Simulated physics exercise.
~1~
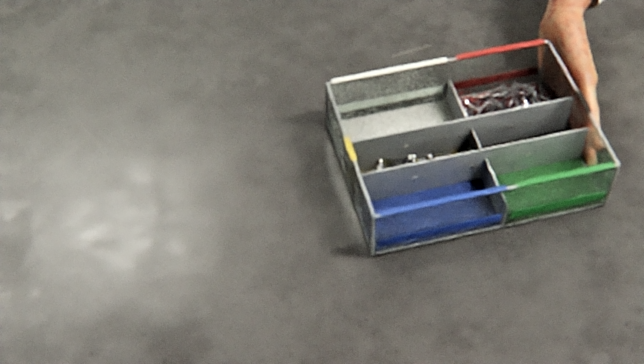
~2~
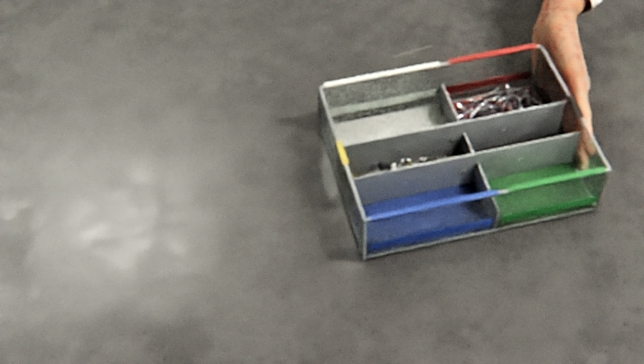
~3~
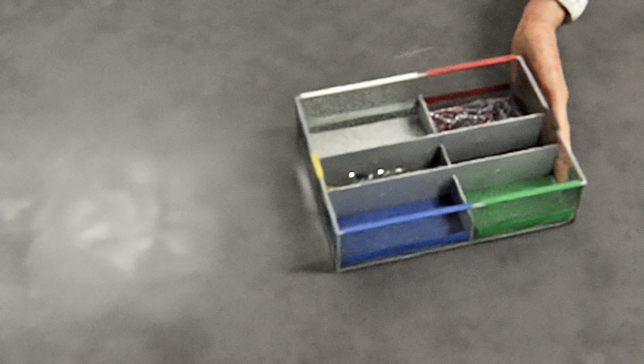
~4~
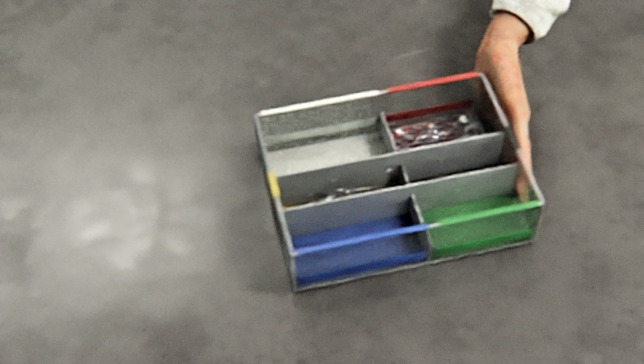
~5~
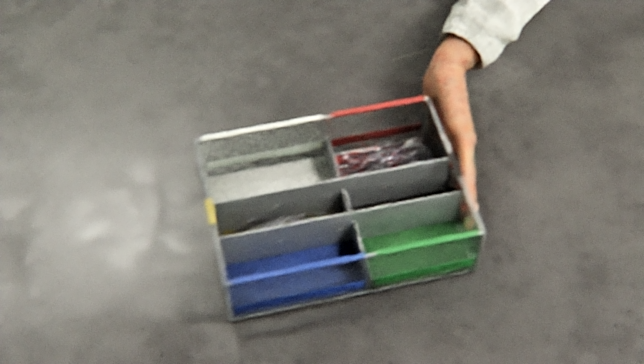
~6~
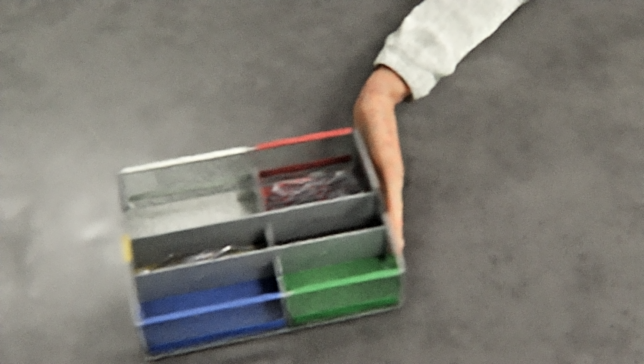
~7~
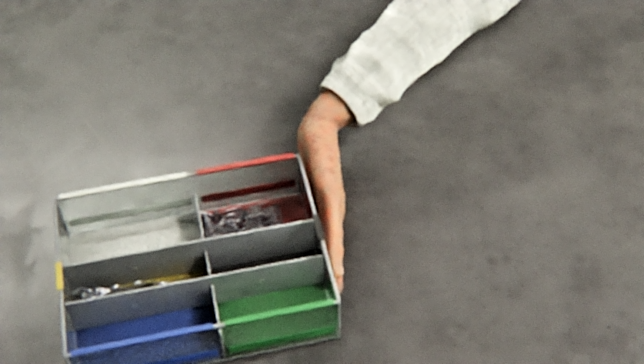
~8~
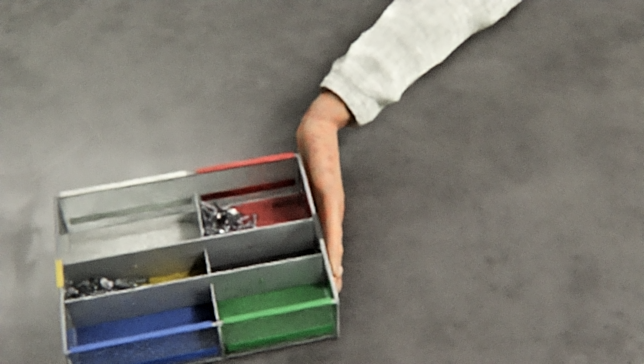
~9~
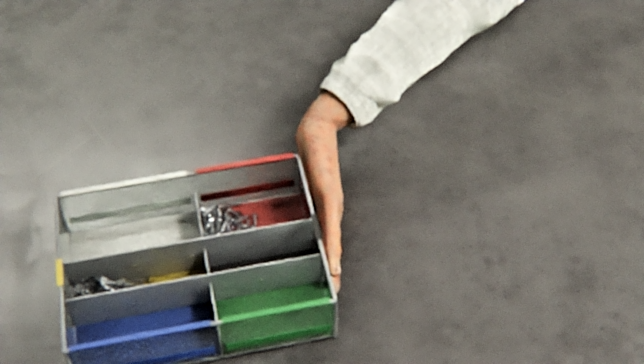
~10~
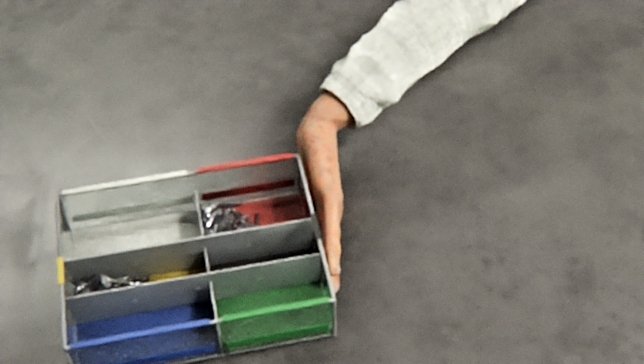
At the start, a hand grips the right side of a gray drawer tray on a dark gray surface, with small steel screws lying in the red and yellow compartments while the white, blue and green ones look empty. The hand begins sliding the tray to the left and slightly down. It picks up speed, and more of the pale sleeve comes into view as the tray crosses the surface. The tray then stops at the lower left, and the screws shift toward the left within their compartments. It ends at rest, still held, with the screws split between red and yellow.
